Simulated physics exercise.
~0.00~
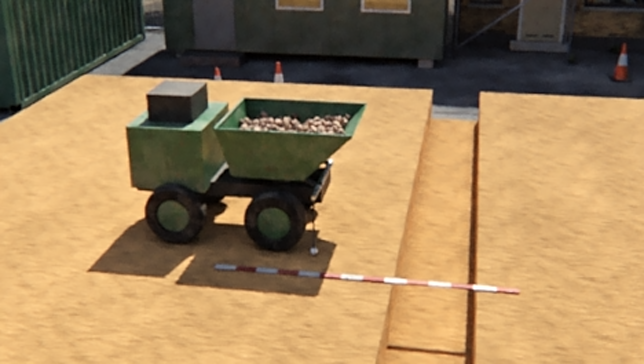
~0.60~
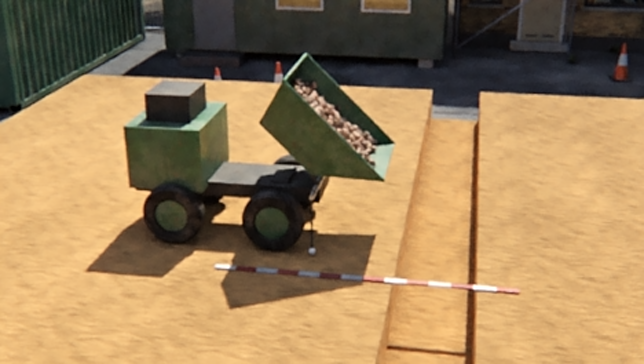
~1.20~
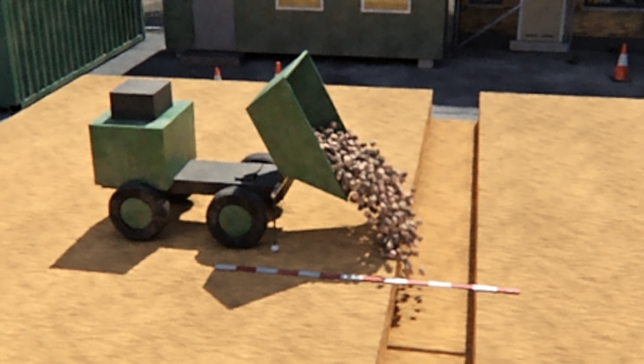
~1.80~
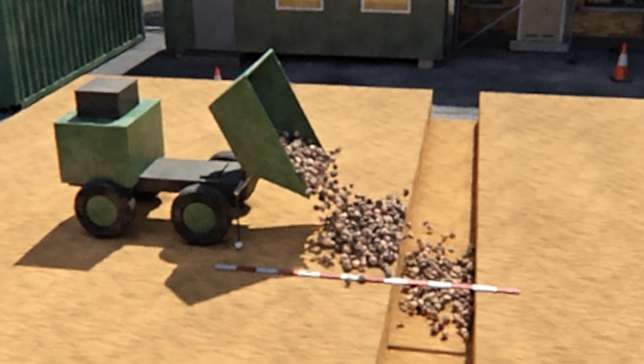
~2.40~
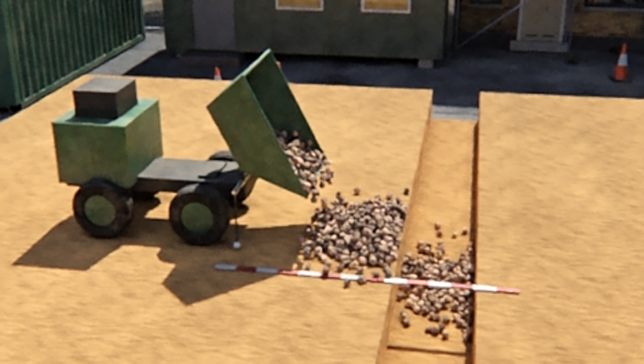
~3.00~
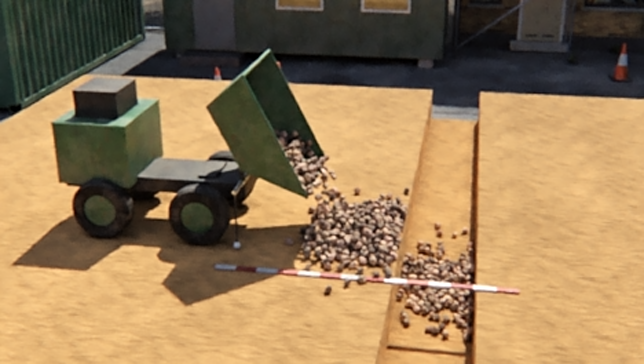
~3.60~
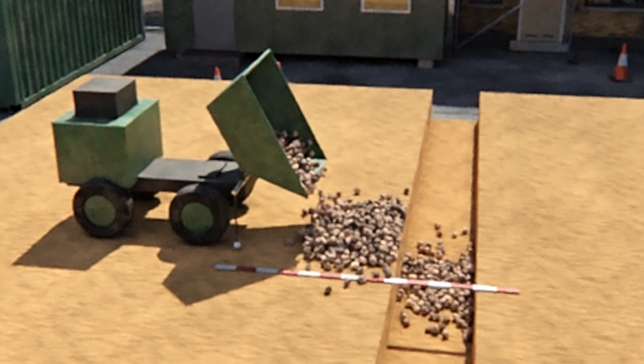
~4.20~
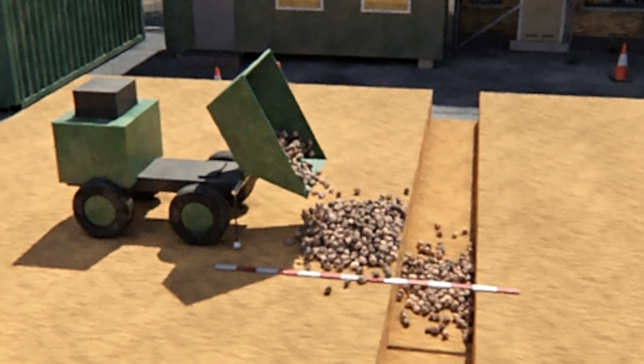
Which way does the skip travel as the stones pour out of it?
The skip moves to the left, carried along as the dumper draws away from the trench.
